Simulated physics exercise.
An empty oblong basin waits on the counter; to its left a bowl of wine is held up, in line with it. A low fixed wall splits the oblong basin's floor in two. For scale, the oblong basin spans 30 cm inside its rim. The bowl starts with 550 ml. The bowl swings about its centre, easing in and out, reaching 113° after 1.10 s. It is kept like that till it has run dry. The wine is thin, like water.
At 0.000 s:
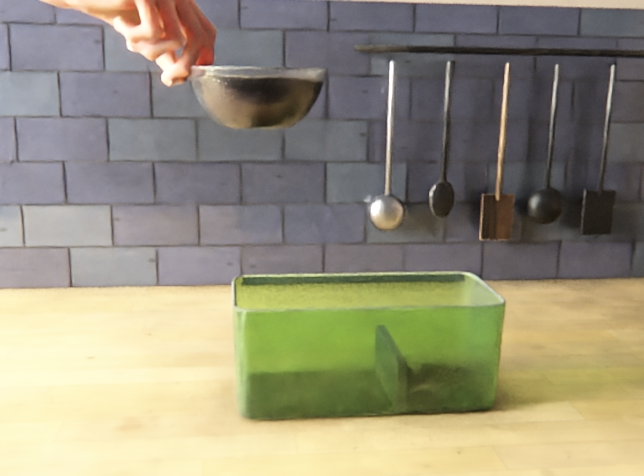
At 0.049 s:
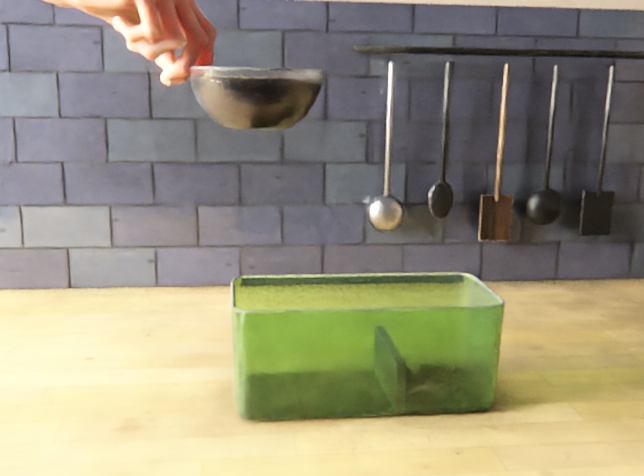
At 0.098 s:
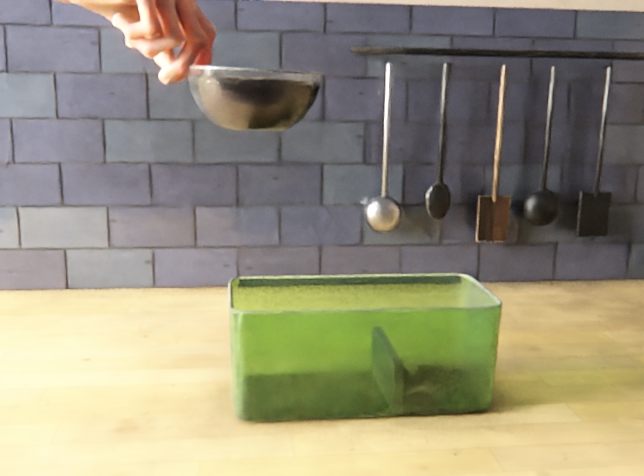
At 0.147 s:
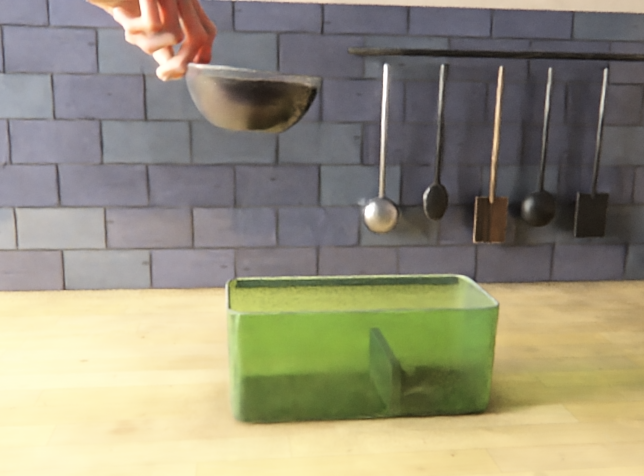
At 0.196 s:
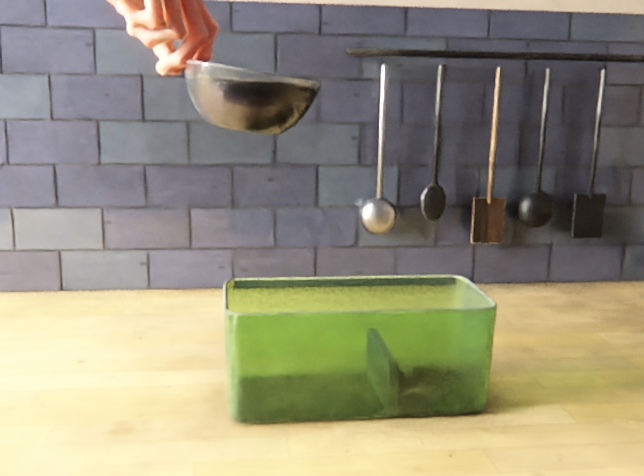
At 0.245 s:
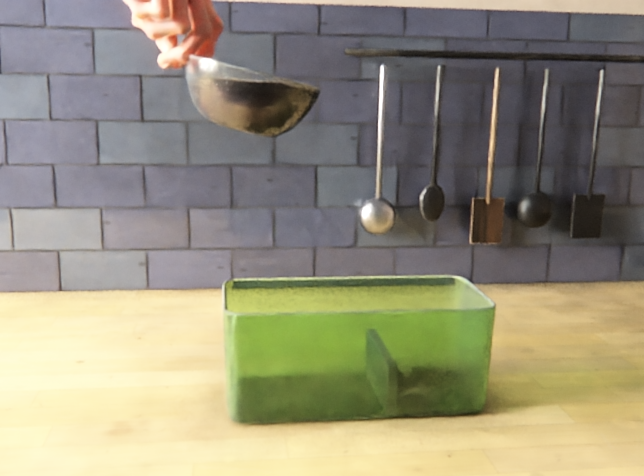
On a wooden counter before a blue-grey tiled wall with hanging utensils, a hand holds a dark metallic bowl level, above and to the left of a green see-through oblong basin with a divider. The bowl then tilts gradually, its right side dipping slightly, while the basin stays in place.
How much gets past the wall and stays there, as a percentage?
About 47 per cent.
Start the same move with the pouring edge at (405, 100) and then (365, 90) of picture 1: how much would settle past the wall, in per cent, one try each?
First 85, then 80 per cent.
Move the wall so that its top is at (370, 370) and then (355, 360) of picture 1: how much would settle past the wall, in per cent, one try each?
First 60, then 80 per cent.
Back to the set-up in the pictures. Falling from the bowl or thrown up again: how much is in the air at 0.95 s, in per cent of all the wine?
Some 5 per cent.
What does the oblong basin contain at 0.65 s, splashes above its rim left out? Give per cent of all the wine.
Some 22 per cent.
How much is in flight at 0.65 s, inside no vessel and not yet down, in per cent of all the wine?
About 52 per cent.
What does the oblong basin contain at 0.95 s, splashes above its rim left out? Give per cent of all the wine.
Some 94 per cent.
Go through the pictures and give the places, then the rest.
In the first picture, tilt 0°; pouring edge (325, 71); surface from (193, 77) to (320, 79); the oblong basin's rim runs from (234, 294) to (489, 289); the wall's top is at (390, 343).
In the second picture, tilt 1°; pouring edge (324, 73); surface from (192, 78) to (319, 80).
In the third picture, tilt 2°; pouring edge (322, 76); surface from (191, 78) to (317, 82).
In the fourth picture, tilt 5°; pouring edge (321, 80); surface from (190, 77) to (316, 85).
In the fifth picture, tilt 9°; pouring edge (319, 85); surface from (189, 78) to (316, 86).
In the sixth picture, tilt 13°; pouring edge (319, 92); surface from (191, 79) to (317, 87).
Then, 0.65 s in, the tilt is 73° and 26 per cent is still to pour, 9 is left of the wall and 13 right of it.
Then, 0.95 s in, the tilt is 108° and 0 per cent is still to pour, 48 is left of the wall and 47 right of it.
Then, 1.26 s in, the tilt is 113° and 0 per cent is still to pour, 51 is left of the wall and 47 right of it.
Then, 1.60 s in, the tilt is 113° and 0 per cent is still to pour, 51 is left of the wall and 47 right of it.
Finally, 51 per cent lies left of the wall, 47 right of it and 2 outside.
